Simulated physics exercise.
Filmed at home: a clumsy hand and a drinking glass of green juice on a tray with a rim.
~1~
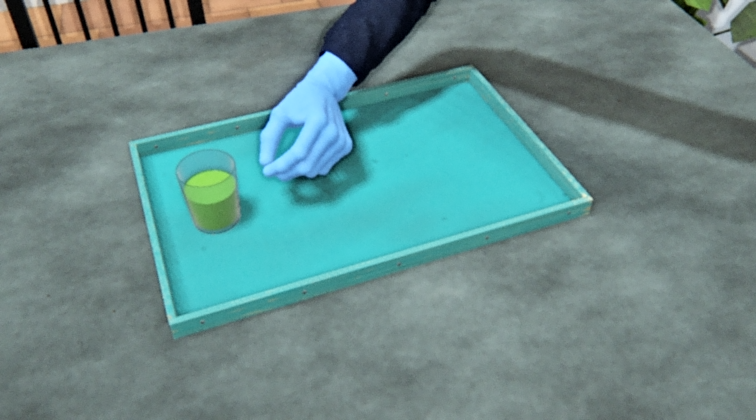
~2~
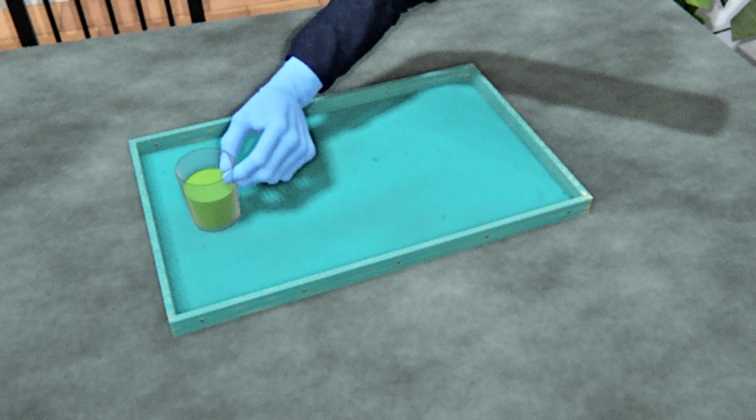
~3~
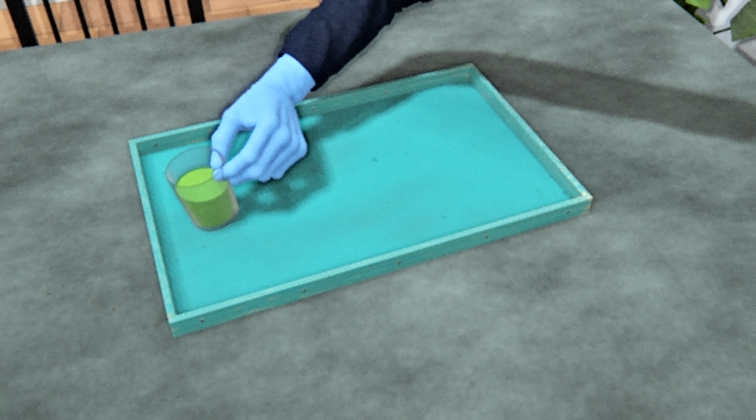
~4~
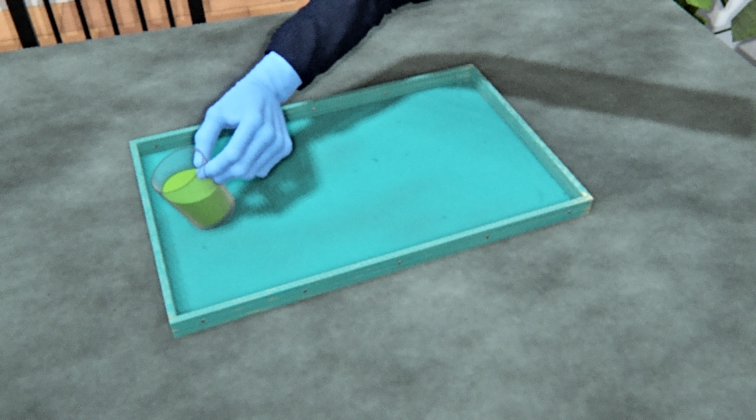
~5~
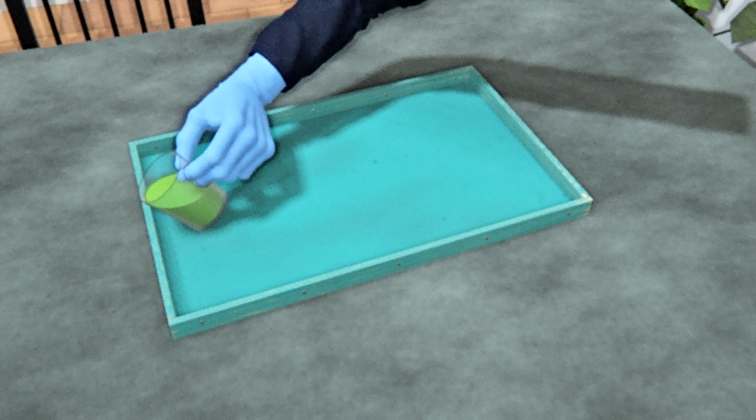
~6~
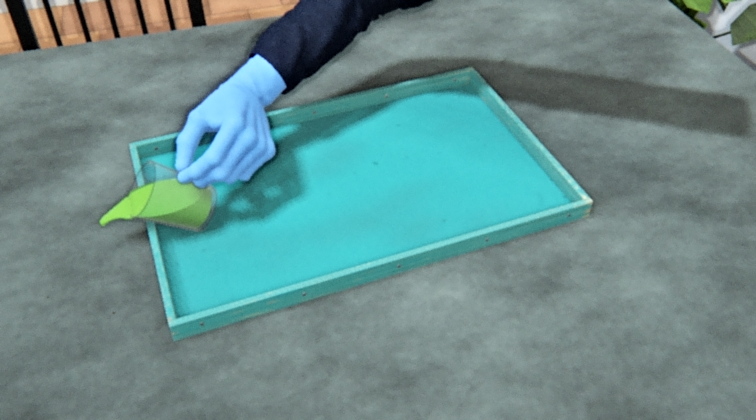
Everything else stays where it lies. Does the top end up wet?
Yes.
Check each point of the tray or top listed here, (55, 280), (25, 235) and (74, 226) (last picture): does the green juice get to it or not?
Starting from the first: Caught by it, then caught by it, finally caught by it.
A moment on, the drinking glass lies across the rim; the puddle covers about as much as a plate; it spreads outside the tray.
Further on, the puddle covers about as much as a tray; it spreads outside the tray.
When it is over, the puddle covers about as much as a tray; it spreads outside the tray.
